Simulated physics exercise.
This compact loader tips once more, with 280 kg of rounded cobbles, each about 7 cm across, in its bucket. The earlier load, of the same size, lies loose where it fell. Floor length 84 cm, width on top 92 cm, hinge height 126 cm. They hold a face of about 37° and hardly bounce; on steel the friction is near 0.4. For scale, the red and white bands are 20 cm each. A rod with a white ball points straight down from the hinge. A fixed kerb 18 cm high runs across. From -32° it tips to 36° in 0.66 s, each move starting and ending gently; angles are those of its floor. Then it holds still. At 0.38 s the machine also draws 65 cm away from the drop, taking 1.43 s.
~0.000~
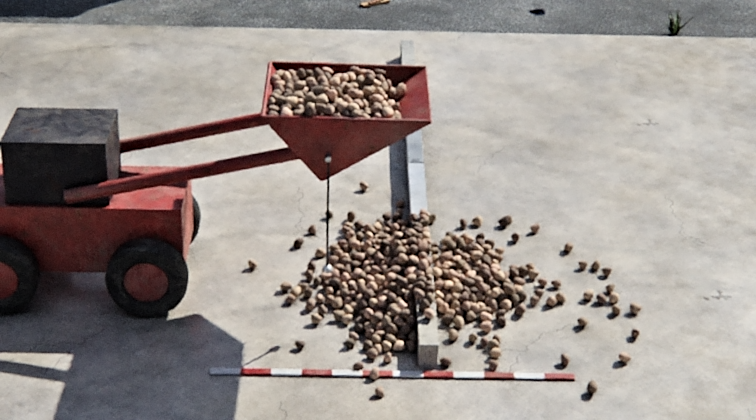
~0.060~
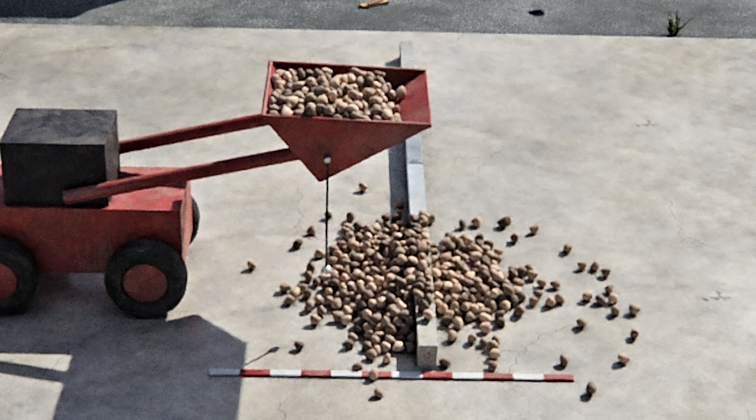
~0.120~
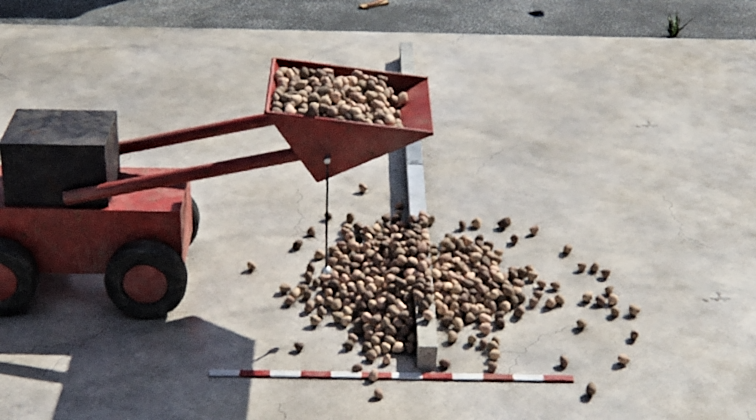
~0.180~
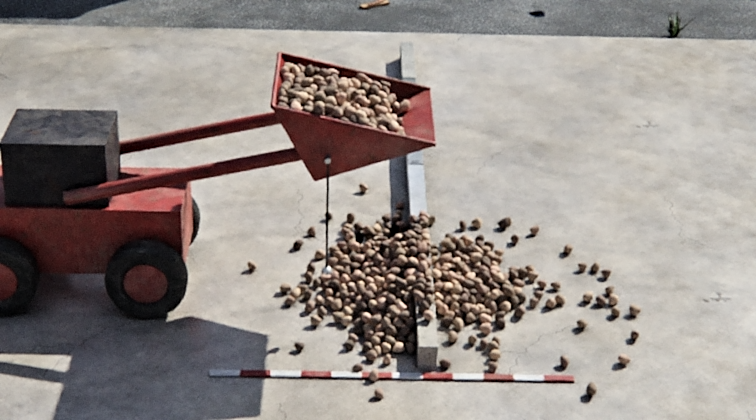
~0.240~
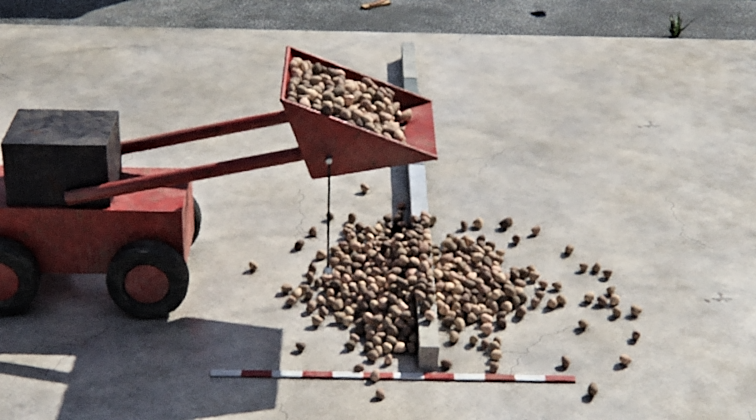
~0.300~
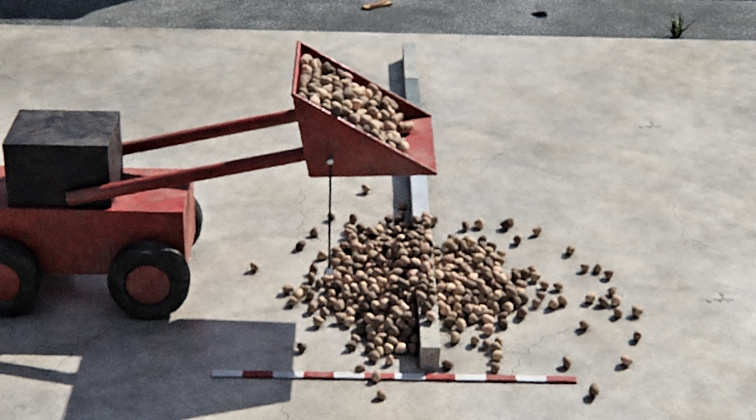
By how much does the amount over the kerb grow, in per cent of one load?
Some 49 per cent is added.
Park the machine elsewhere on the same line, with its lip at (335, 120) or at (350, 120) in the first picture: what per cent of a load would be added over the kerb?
About 0 and 0 per cent.
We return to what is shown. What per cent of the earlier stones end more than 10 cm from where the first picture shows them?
Roughly 15 per cent of them.
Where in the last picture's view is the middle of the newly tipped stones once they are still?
Near (423, 276).
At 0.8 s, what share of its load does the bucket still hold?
Roughly 70 per cent is still inside.
After 0.5 s the floor is at 26°; in per cent of one load, 100 in the bucket, 68 on this side of the kerb, 32 over the kerb; the foremost stones are at (619, 306).
After 0.8 s the floor is at 36°; in per cent of one load, 71 in the bucket, 96 on this side of the kerb, 33 over the kerb; the foremost stones are at (619, 306).
After 2.3 s the floor is at 36°; in per cent of one load, 0 in the bucket, 119 on this side of the kerb, 81 over the kerb; the foremost stones are at (646, 293).
After 4.7 s the floor is at 36°; in per cent of one load, 0 in the bucket, 119 on this side of the kerb, 81 over the kerb; the foremost stones are at (648, 294). Net gain over the kerb, 49.
